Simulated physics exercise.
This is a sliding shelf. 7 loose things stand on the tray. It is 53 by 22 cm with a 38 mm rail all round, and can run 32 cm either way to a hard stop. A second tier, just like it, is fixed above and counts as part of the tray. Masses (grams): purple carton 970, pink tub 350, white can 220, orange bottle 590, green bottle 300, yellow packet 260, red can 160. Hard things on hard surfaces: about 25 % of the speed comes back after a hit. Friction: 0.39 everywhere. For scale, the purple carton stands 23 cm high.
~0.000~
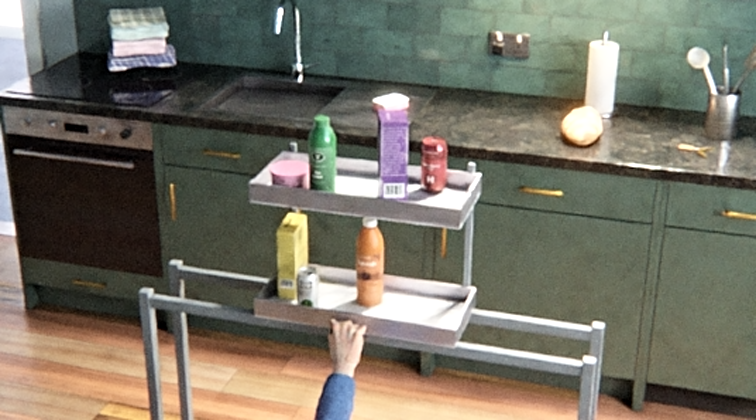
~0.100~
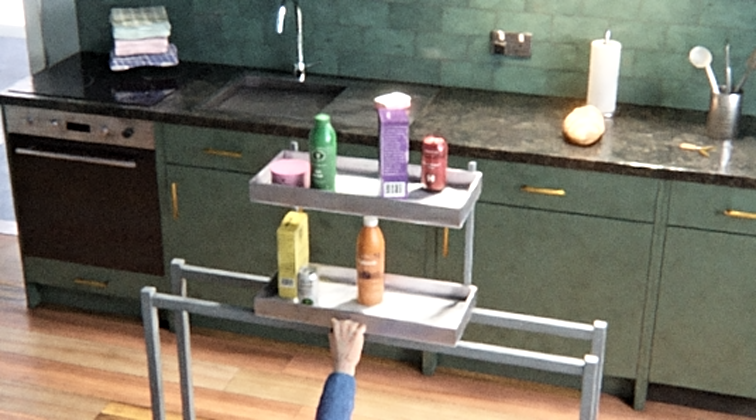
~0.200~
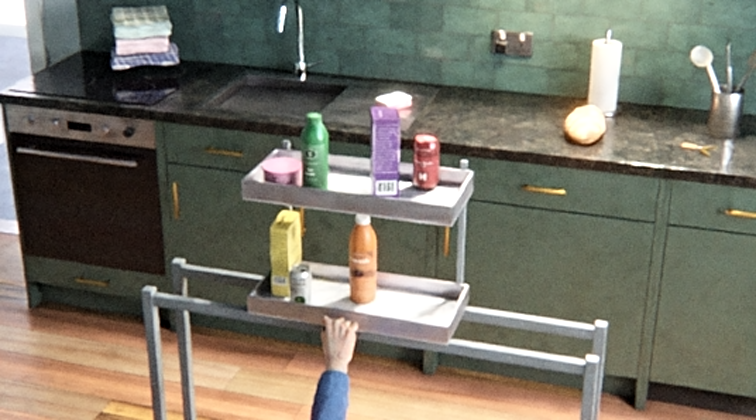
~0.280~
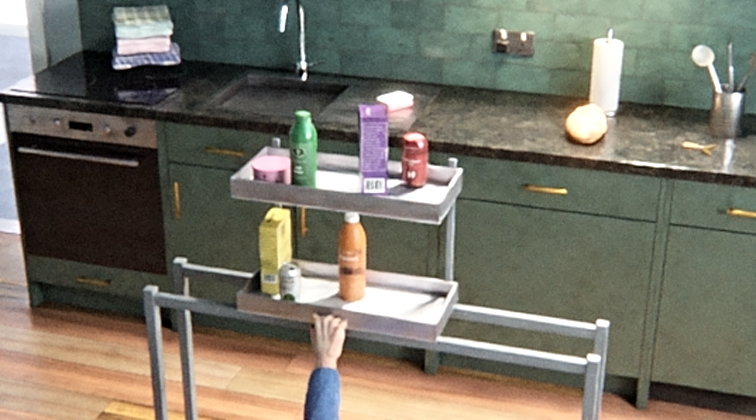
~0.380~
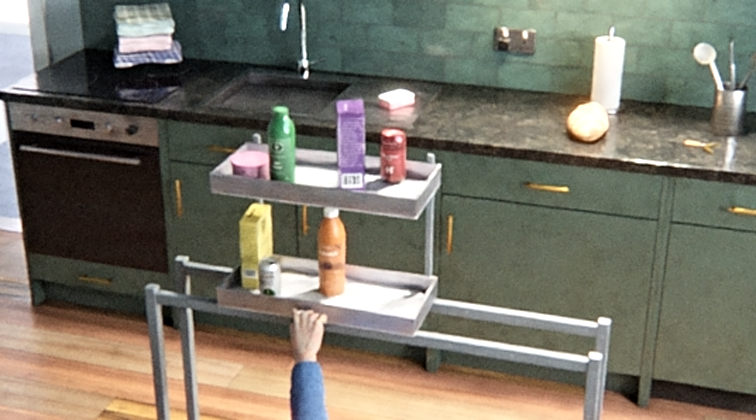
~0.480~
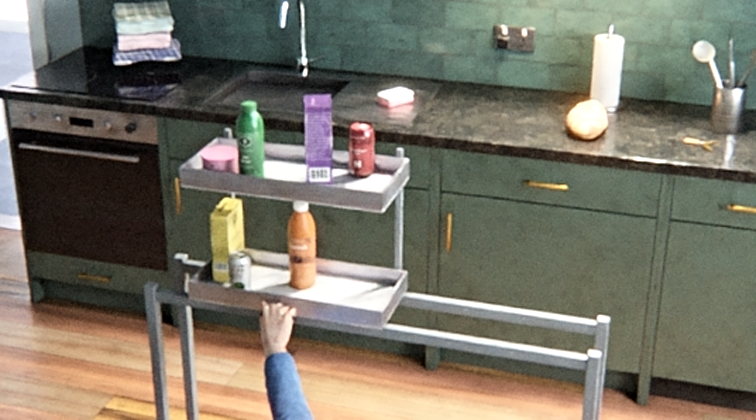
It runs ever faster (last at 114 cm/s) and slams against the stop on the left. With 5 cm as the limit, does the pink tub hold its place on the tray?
The pink tub holds its spot.
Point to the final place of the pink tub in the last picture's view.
Around (174, 157).
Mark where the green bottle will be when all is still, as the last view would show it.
Around (176, 151).
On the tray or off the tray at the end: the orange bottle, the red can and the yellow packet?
The orange bottle is still on the tray; the red can ends on the tray; the yellow packet ends off the tray.
After 0.68 s, tray 32 cm left; pink tub slid 2 cm near (174, 158); yellow packet leaning 38°; green bottle leaning 15°.
After 0.78 s, tray 32 cm left; yellow packet now off the tray; pink tub slid 2 cm near (174, 157); orange bottle leaning 30°.
After 0.88 s, tray 32 cm left; pink tub slid 2 cm near (174, 157); orange bottle leaning 66°; purple carton leaning 48°.
After 1.08 s, tray 32 cm left; pink tub slid 2 cm near (174, 157); purple carton leaning 63°; orange bottle on its side.
At rest (1.7 s), off the tray, yellow packet; tipped over on the tray, purple carton, orange bottle and green bottle; not toppled but over 5 cm from the start, white can and red can; pink tub in place, give or take 5 cm. Seen from the same camera at the end, pink tub near (174, 157).
